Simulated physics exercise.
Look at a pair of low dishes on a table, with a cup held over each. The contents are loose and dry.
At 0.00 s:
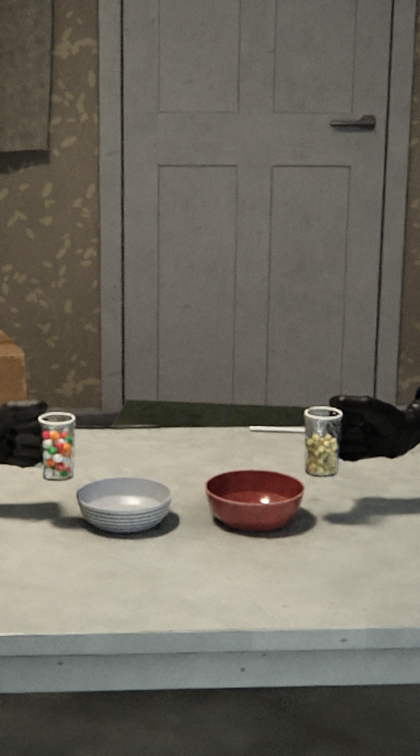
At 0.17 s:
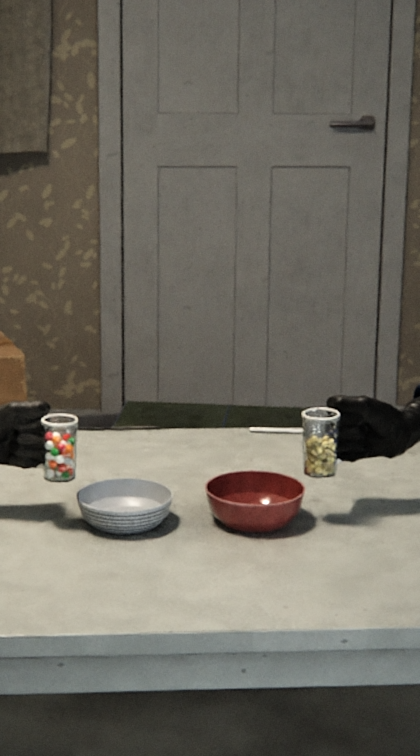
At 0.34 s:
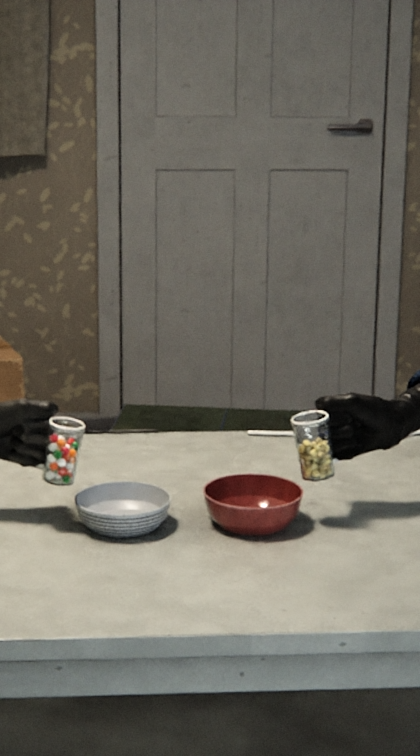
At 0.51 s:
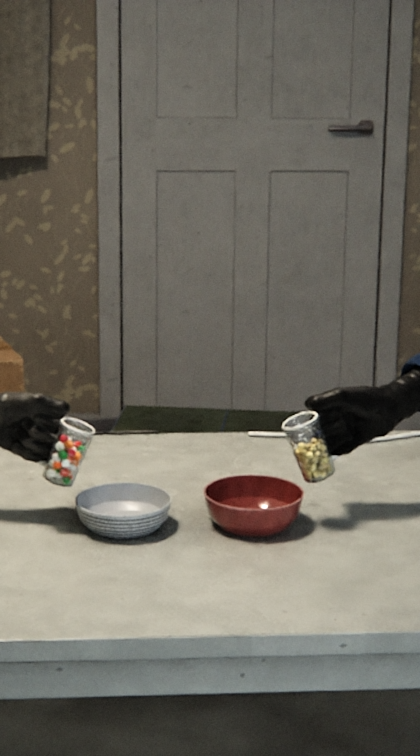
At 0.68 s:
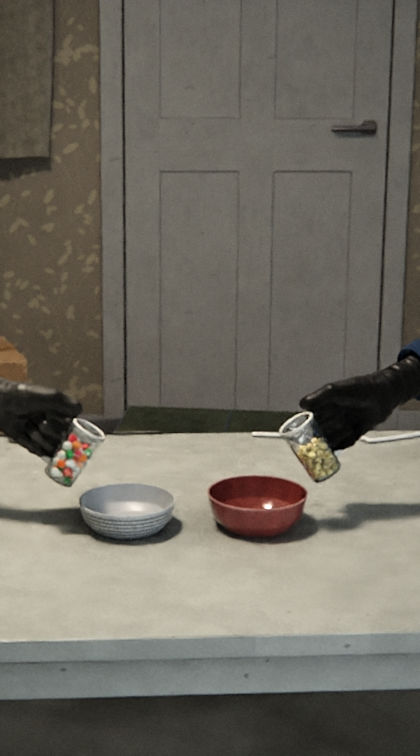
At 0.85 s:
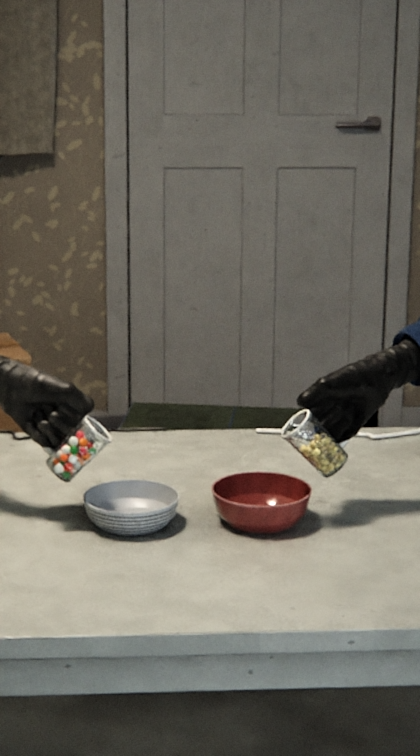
On a pale table before a grey door, two black-gloved hands hold clear cups, one of colourful beads and one of soya beans, upright near a grey bowl and a red bowl, then steadily tilt both cups inward together.
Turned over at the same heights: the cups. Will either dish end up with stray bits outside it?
As for stray bits, left: None, right: None.
Around 1.39 s, left, all still in the cup; right, all still in the cup.
Around 1.87 s, left, about two thirds still in the cup, about a quarter in the dish, a small part in the air; right, most still in the cup, a small part in the dish, a small part in the air.
Around 2.27 s, left, all in the dish; right, all in the dish.
Finally (3.0 s), left, all in the dish, none outside the dish; right, all in the dish, none outside the dish.
